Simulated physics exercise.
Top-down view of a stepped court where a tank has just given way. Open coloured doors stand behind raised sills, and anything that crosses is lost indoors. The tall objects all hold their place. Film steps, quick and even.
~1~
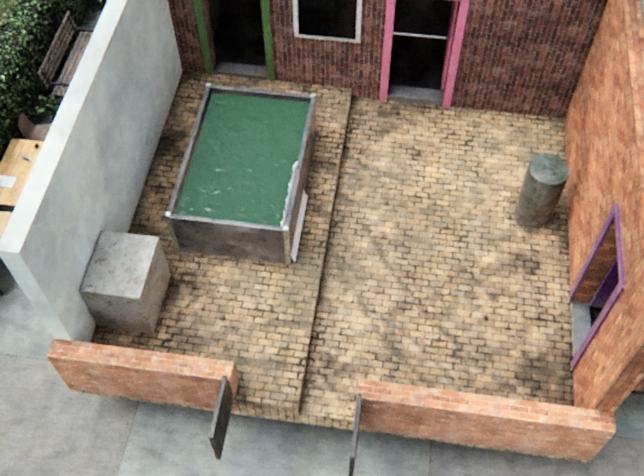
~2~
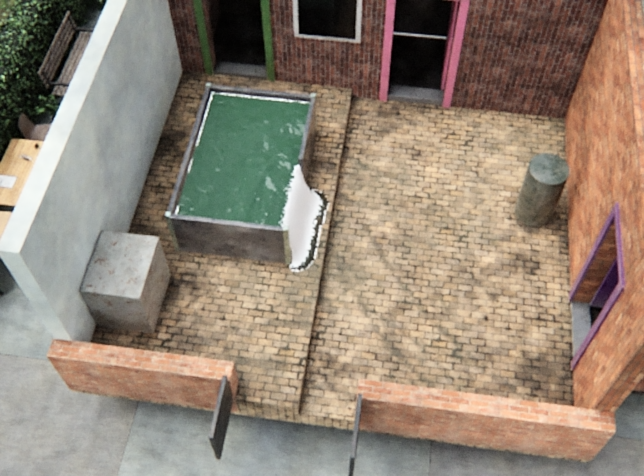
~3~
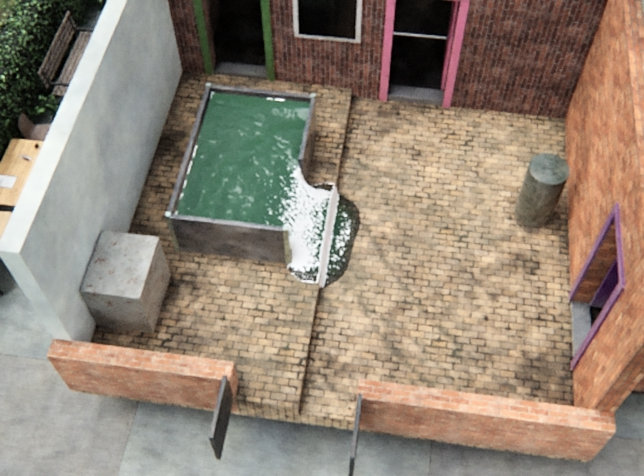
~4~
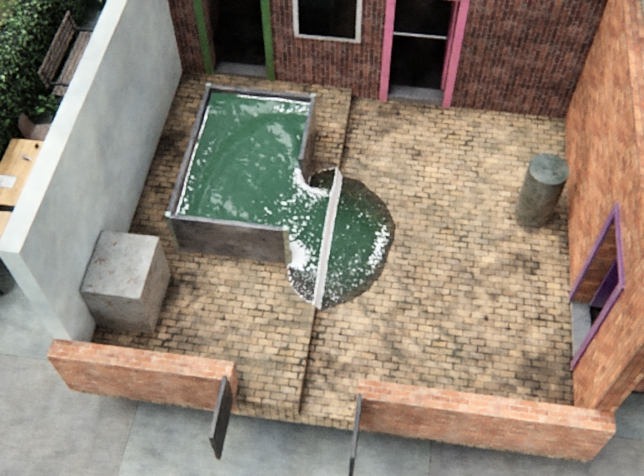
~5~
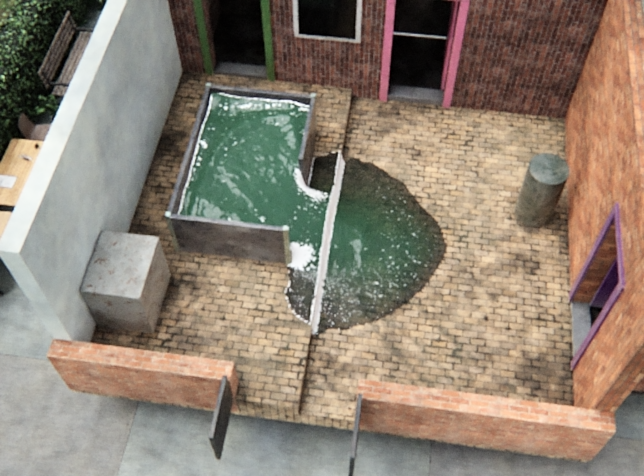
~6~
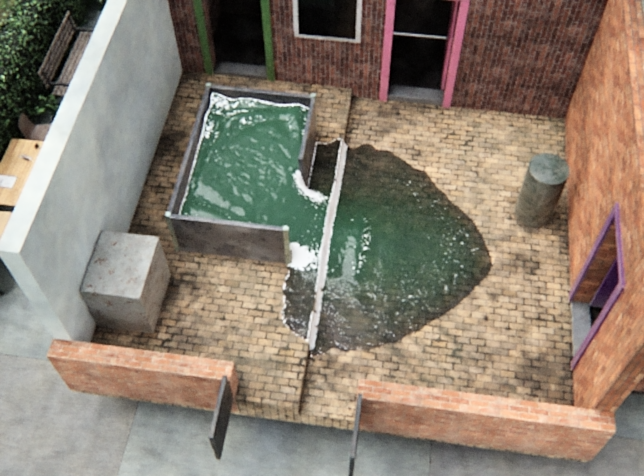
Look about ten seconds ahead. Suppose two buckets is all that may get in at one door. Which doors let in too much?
In the end green door: Does not overshoot; purple door: Overshoots; pink door: Does not overshoot.
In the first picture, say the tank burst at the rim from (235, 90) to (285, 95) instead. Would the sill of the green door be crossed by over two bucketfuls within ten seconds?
Note: Green overshoots.
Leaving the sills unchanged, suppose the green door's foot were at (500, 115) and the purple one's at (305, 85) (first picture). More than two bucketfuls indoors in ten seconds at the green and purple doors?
First the green door, which crosses the line, then the purple door, which stays on the safe side.
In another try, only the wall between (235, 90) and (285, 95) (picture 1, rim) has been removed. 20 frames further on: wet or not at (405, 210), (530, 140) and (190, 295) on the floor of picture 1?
Respectively: Drenched, drenched and parched.
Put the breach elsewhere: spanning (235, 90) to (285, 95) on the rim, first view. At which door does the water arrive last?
The one in purple.
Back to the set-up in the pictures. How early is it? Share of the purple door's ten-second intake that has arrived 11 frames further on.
That share would be near 20 %.
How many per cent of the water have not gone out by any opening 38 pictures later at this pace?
That comes to around 82 in a hundred.
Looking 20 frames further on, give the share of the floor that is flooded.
Around 55 percent.
A moment on, water covers 45 % of the floor; the green door not reached, the purple door under two buckets in, the pink door not reached.
Next, water covers 50 % of the floor; the green door not reached, the purple door far over two buckets in, the pink door not reached.
Then, water covers 55 % of the floor; the green door not reached, the purple door far over two buckets in, the pink door wet at the sill, nothing in.
Later, water covers 65 % of the floor; the green door not reached, the purple door far over two buckets in, the pink door wet at the sill, nothing in.
In the end, water covers 65 % of the floor; the green door not reached, the purple door far over two buckets in, the pink door wet at the sill, nothing in.
